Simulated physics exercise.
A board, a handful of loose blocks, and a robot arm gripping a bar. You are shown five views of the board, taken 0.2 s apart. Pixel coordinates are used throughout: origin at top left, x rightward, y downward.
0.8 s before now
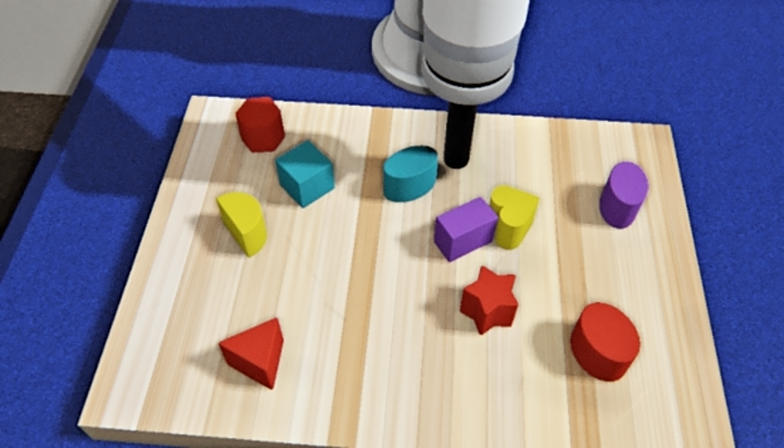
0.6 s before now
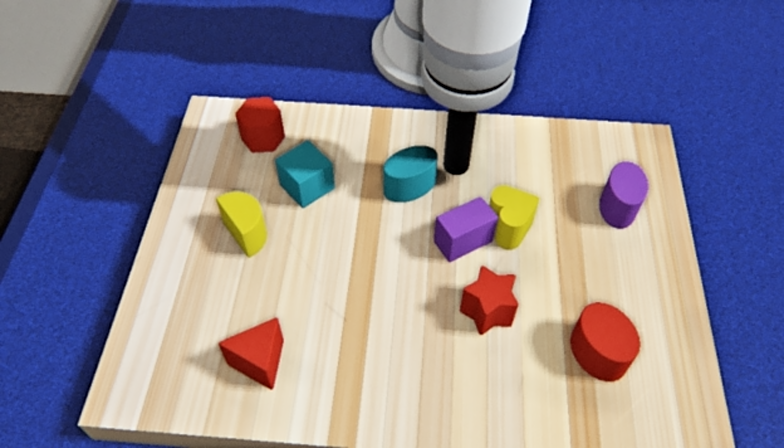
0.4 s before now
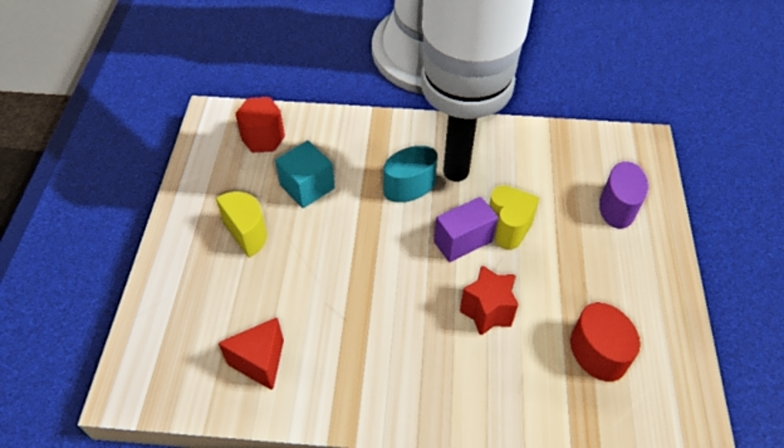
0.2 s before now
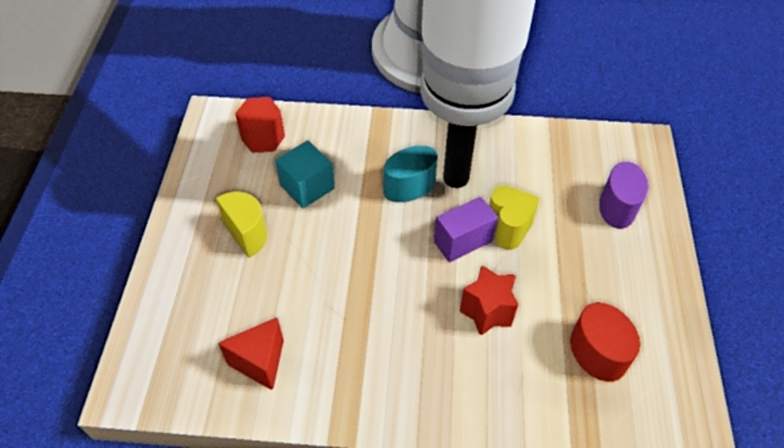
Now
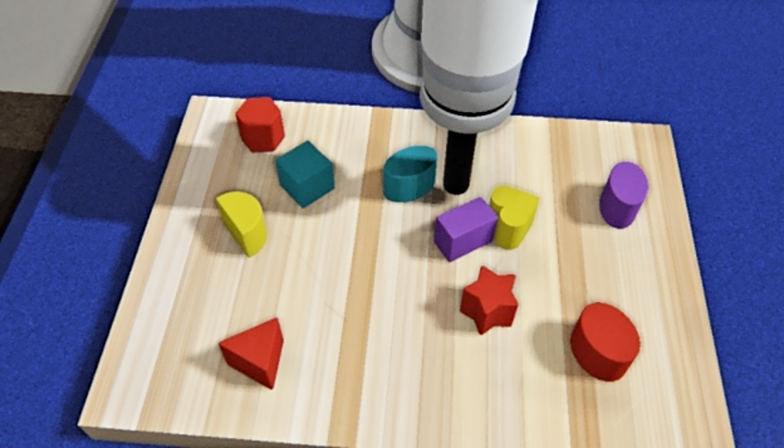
A robot arm slides its black bar slightly down the board while the colored blocks stay still.
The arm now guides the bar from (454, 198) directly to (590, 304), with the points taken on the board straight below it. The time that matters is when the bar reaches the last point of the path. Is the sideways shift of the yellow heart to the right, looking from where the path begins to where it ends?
That would be a no.
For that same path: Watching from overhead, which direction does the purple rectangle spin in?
That block twists clockwise.
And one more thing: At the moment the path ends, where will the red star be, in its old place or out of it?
It keeps its position.
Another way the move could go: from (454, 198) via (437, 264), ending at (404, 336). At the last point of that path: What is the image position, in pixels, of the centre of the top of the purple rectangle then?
I'd say the purple rectangle ends with its top centre at (475, 236).
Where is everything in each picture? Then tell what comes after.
In the first frame, lower end of the bar (456, 161), tops of blocks, purple rectangle (467, 217), red star (493, 289), yellow heart (514, 204), red oval block (610, 331).
In the second frame, bar (456, 167), blocks as before.
In the third frame, bar (456, 173), blocks as before.
In the fourth frame, bar (456, 180), blocks as before.
In the fifth frame, bar (456, 186), purple rectangle (467, 217), red star (493, 289), yellow heart (514, 204), red oval block (610, 331).
On the path given first. One third of the way, bar (500, 219); purple rectangle (474, 225), turned 40° clockwise; yellow heart (542, 219).
Two thirds of the way, bar (546, 255); purple rectangle (475, 227), turned 50° clockwise; yellow heart (593, 238), turned 55° anticlockwise.
At the end, bar (595, 294); purple rectangle (475, 227), turned 50° clockwise; red star not moved; yellow heart (609, 241), turned 95° anticlockwise; red oval block not moved.
